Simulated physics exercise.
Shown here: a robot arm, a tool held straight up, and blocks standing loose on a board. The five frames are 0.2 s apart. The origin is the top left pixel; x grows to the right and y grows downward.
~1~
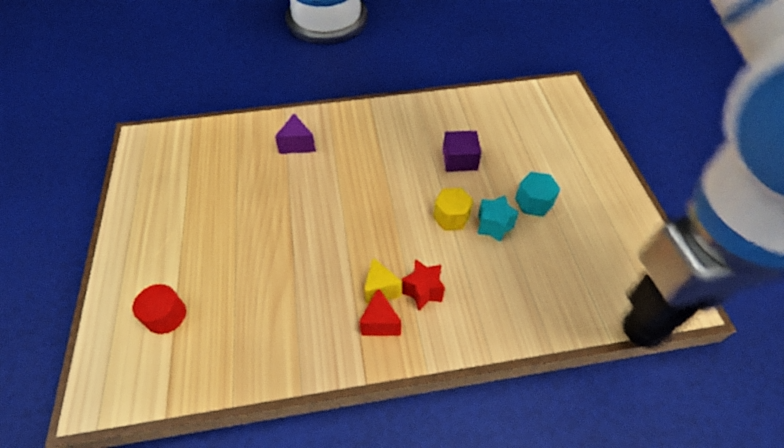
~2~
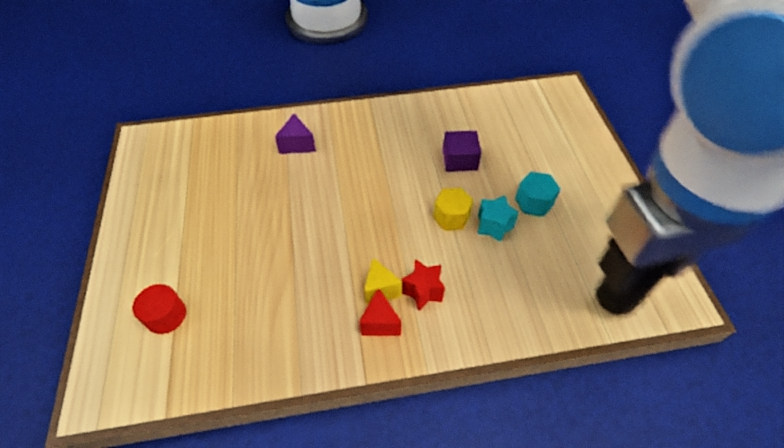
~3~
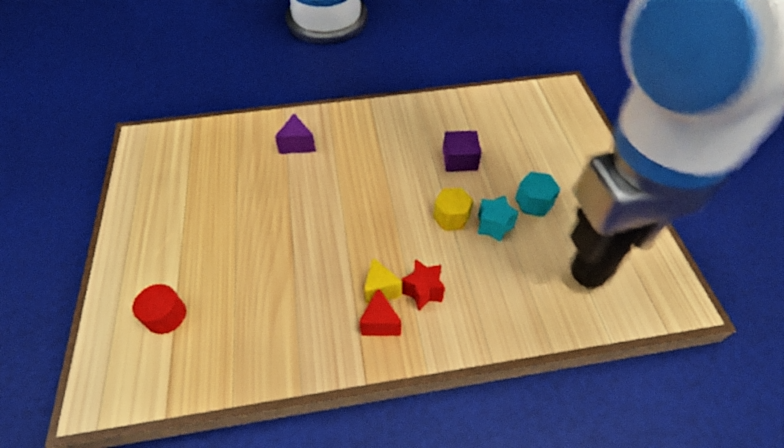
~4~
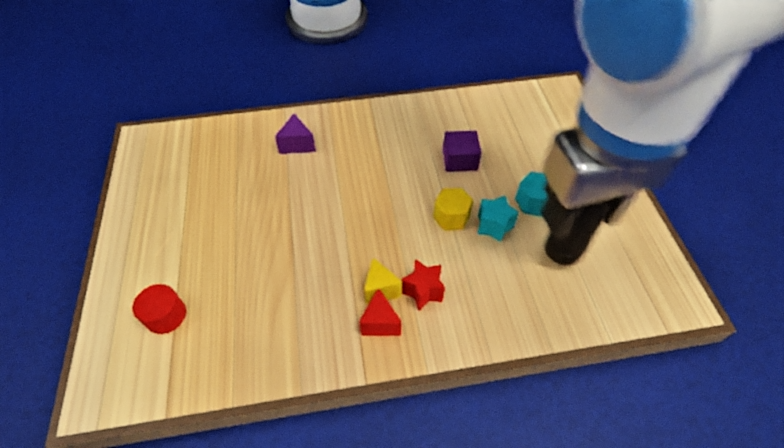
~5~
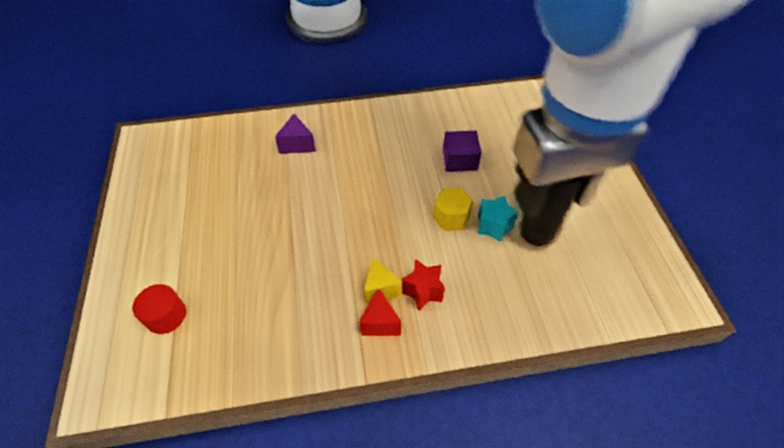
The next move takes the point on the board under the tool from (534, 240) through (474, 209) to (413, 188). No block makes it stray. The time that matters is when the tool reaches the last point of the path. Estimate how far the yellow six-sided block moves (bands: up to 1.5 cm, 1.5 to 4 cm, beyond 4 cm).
It gets moved over 4 cm.
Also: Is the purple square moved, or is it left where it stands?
It is untouched.
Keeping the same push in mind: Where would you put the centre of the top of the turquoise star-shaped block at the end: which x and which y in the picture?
Answer: (386, 161).
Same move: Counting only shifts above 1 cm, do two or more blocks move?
Yes - that is the case.
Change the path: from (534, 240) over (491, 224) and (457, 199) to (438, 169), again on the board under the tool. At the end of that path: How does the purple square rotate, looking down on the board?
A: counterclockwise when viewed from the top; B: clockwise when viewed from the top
Option B.
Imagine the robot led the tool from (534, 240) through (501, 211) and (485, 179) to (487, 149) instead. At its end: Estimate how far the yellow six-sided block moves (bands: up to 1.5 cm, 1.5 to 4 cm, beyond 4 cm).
Answer: 1.5 to 4 cm.
What follows on the original path. One third of the way, tool (496, 209); yellow six-sided block (435, 197), turned 45° anticlockwise; turquoise star-shaped block (467, 191), turned 20° anticlockwise.
Two thirds of the way, tool (454, 192); yellow six-sided block (399, 193), turned 110° anticlockwise; turquoise star-shaped block (426, 174), turned 15° anticlockwise.
At the end, tool (413, 179); yellow six-sided block (391, 192), turned 140° anticlockwise; purple square still; turquoise star-shaped block (386, 161), turned 15° anticlockwise; turquoise six-sided block still.
